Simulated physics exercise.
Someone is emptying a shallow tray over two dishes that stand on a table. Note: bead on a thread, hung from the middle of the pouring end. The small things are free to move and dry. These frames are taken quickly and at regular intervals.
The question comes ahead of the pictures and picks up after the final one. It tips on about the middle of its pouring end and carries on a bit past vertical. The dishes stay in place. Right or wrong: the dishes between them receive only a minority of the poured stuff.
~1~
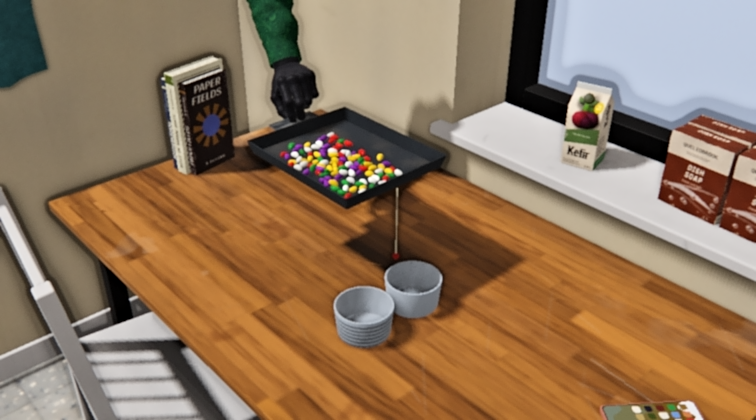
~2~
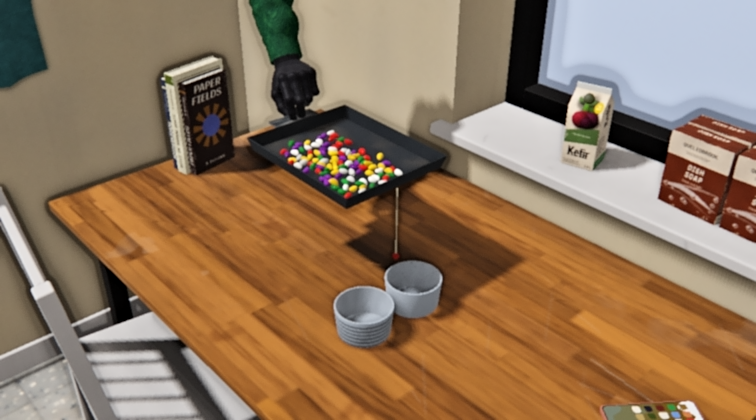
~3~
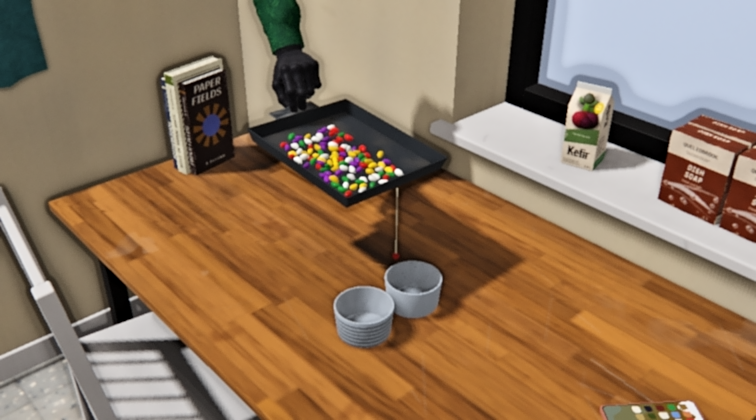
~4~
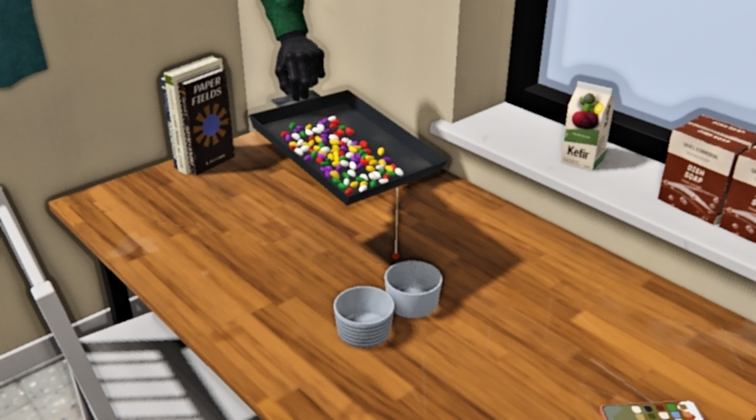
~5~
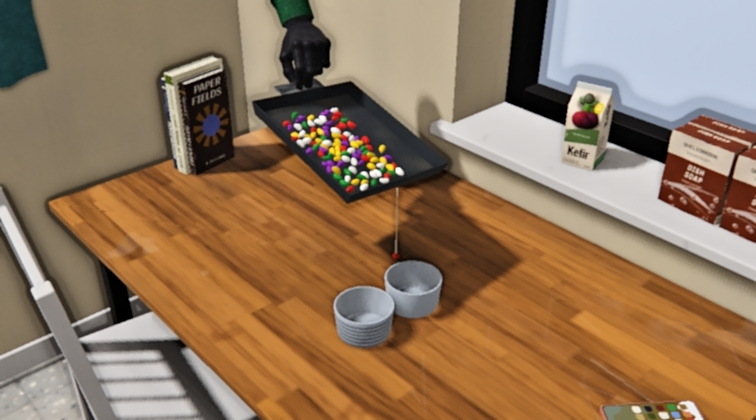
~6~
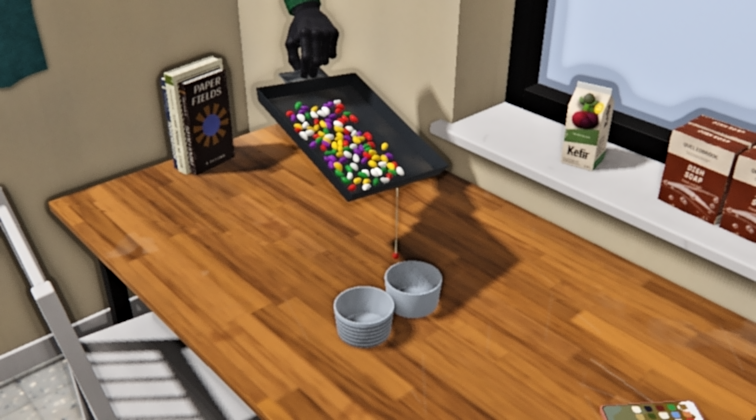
Right, they get under half.
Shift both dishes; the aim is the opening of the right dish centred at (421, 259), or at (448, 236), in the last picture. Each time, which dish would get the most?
First try: The right-side dish; second try: The right-side dish.
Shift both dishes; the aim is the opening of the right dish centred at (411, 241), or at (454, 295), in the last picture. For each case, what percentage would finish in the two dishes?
Roughly 10% on the first try and 0% on the second.
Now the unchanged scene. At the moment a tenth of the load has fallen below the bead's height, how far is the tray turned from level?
It is at around 80 degrees by then.
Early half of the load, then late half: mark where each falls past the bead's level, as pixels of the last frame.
First part (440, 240), rest (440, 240).
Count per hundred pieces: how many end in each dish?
0 percent ends in the left dish, 20 percent in the right.
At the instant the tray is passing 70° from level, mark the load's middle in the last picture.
Centre estimate: (415, 171).
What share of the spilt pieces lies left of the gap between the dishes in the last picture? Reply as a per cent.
Some 0 per cent.
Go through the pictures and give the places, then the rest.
In the first picture, corners of the pouring end near (346, 196) and (441, 155), level; middle of the load near (341, 164), jelly beans; left dish near (384, 330); right dish near (433, 301); bead on its thread near (396, 256).
In the second picture, corners of the pouring end near (347, 196) and (441, 155), level; middle of the load near (341, 163).
In the third picture, corners of the pouring end near (348, 195) and (442, 157), tipped barely, lowest at the right corner; middle of the load near (341, 160).
In the fourth picture, corners of the pouring end near (349, 193) and (443, 159), tipped a little, lowest at the right corner; middle of the load near (342, 154).
In the fifth picture, corners of the pouring end near (351, 192) and (443, 161), tipped clearly, lowest at the right corner; middle of the load near (343, 149).
In the sixth picture, corners of the pouring end near (353, 191) and (444, 164), tipped clearly, lowest at the right corner; middle of the load near (340, 144); left dish near (384, 330); right dish near (433, 301).
Shortly afterwards, tray tipped steeply; all but a few on the tray; a little in the air.
Next, tray tipped past a quarter turn; a little on the tray; a little in the right dish; near a third outside both; near half in the air.
Some moments later, tray tipped past a quarter turn; near a quarter in the right dish; the bulk outside both.
In the end, tray tipped past a quarter turn; none at all in the left dish; near a quarter in the right dish; the bulk outside both.
